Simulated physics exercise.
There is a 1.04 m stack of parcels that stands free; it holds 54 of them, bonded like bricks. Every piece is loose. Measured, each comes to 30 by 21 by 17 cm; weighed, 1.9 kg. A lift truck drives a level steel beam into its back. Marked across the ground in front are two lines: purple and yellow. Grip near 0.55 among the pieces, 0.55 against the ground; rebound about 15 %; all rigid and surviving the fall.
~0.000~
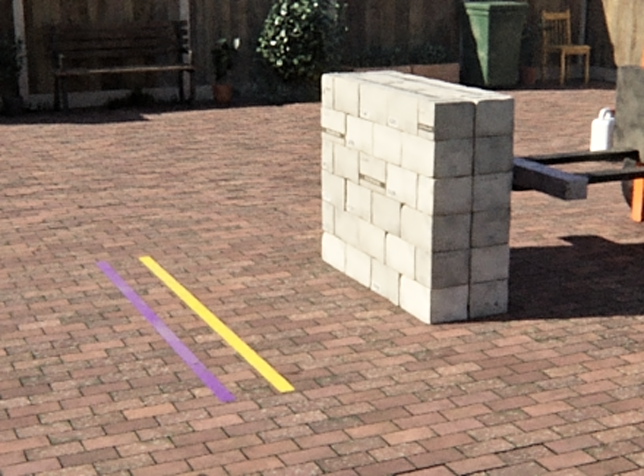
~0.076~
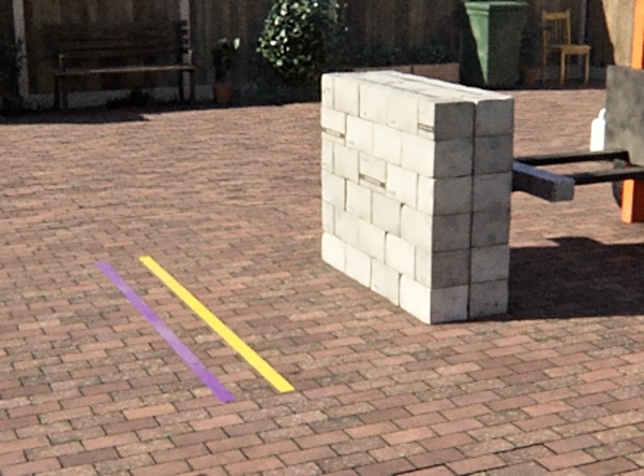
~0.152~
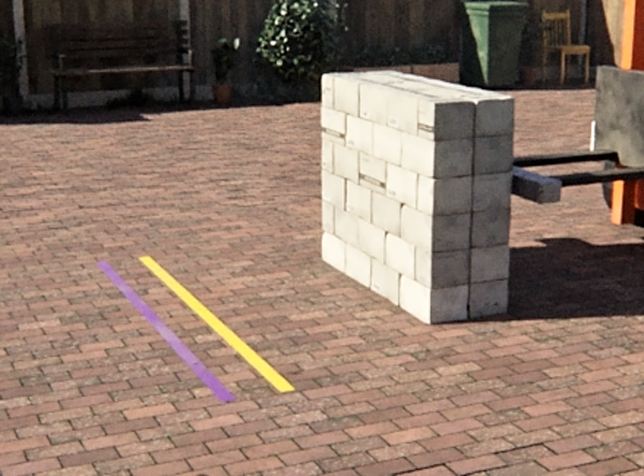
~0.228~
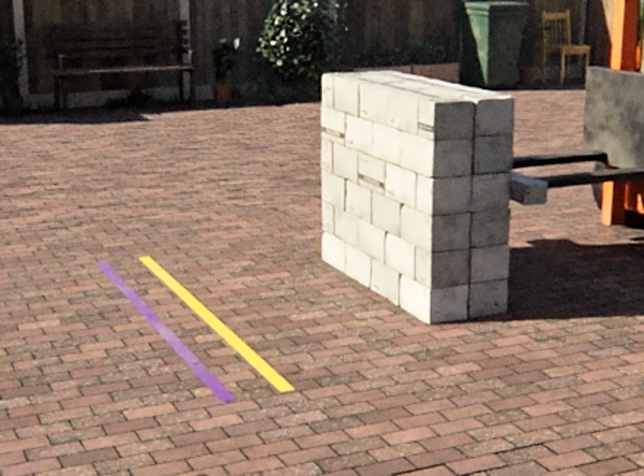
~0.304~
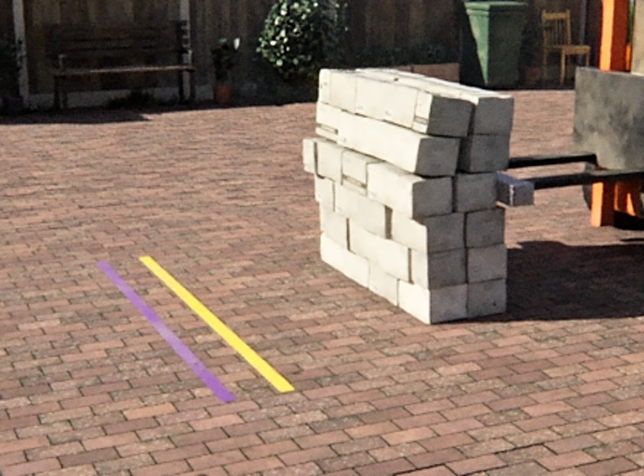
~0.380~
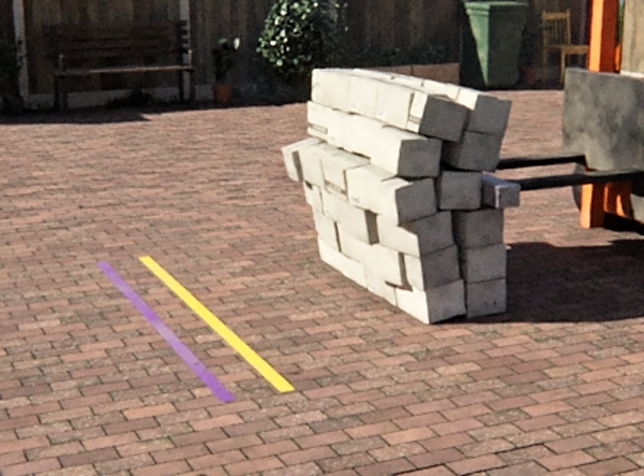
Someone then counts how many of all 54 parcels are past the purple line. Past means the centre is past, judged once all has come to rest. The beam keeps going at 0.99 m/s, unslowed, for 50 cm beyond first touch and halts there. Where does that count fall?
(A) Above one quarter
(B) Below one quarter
Below one quarter (B).
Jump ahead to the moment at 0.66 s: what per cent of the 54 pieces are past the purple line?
0 per cent.
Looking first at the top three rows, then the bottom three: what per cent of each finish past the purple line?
I'd put the top at 20 per cent and the bottom at 0 per cent.
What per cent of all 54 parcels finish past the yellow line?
About 15 per cent.
Around 0.48 s, none of the 54 parcels past the purple line, 50 disturbed.
Around 1.40 s, 5 of the 54 parcels past the purple line.
Finally (2.9 s), 7 of the 54 parcels past the purple line. That is 13 per cent.
